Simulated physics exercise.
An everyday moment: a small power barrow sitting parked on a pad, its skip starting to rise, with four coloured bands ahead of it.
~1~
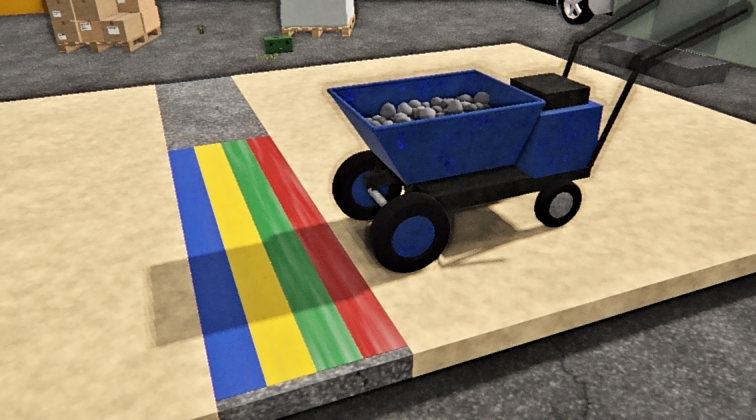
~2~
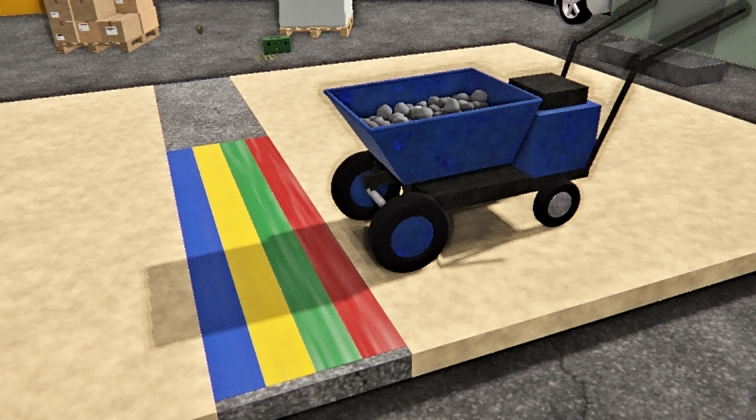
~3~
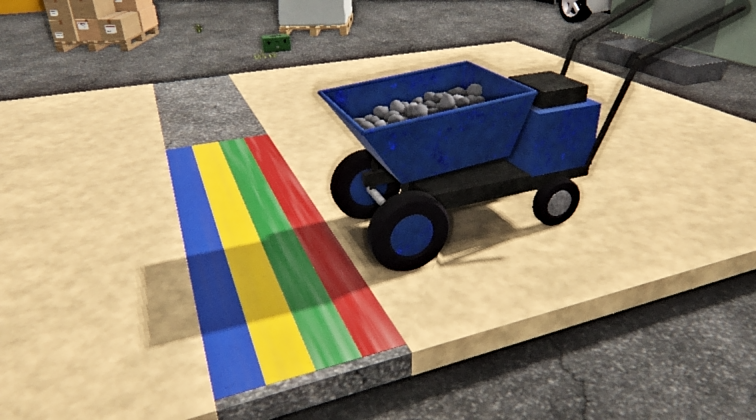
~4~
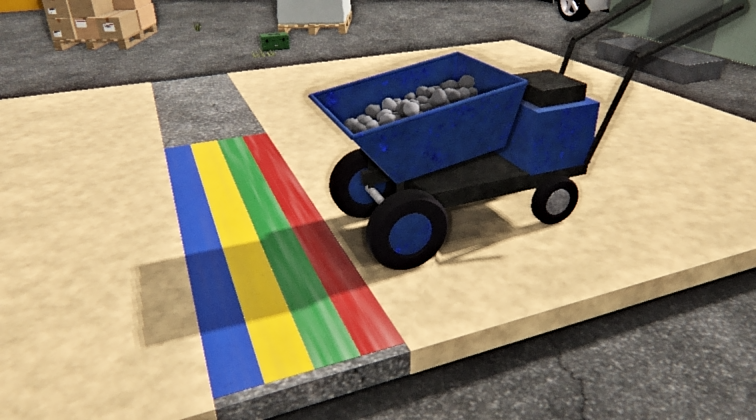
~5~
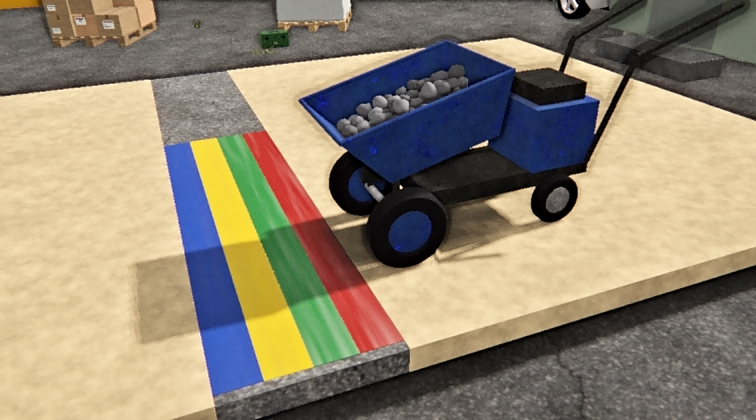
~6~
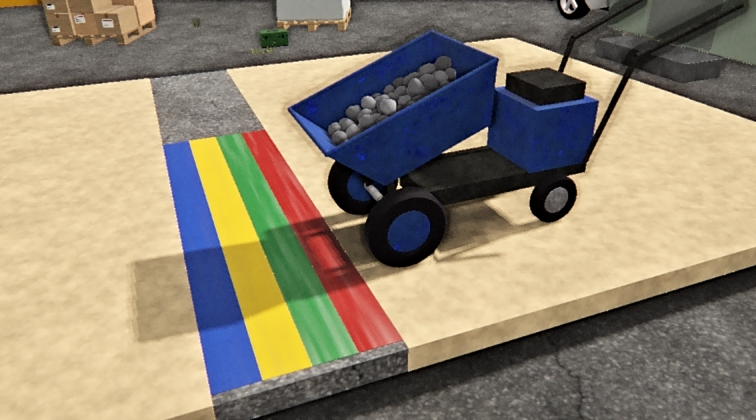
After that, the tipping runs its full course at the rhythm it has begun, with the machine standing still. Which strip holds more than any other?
The yellow strip.
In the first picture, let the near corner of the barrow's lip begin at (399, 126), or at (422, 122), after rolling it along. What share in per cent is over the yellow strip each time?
You'd see around 30 per cent the first time and around 20 per cent the second.
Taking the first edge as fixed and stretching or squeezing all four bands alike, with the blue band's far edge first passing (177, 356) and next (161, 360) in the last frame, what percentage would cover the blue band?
I'd put it at some 10 % for the first and some 10 % for the second.
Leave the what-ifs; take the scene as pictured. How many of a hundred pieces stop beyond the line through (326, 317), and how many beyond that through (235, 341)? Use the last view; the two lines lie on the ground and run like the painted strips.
In order: Near 70 %, then 20 %.
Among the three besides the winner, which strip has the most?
Rank two: Blue.
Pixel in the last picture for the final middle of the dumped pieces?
About (232, 261).
Shortly afterwards, skip tipped steeply; the whole lot in the skip.
Next, skip tipped right over; all but a few in the skip; a little over the yellow strip; only a few over the blue strip; only a few falling.
Some moments later, skip tipped right over; near a third in the skip; only a few over the green strip; near a quarter over the yellow strip; near a quarter over the blue strip; a little off the paint.
In the end, skip tipped right over; near a third in the skip; none at all over the red strip; only a few over the green strip; near a third over the yellow strip; near a quarter over the blue strip; a little off the paint.
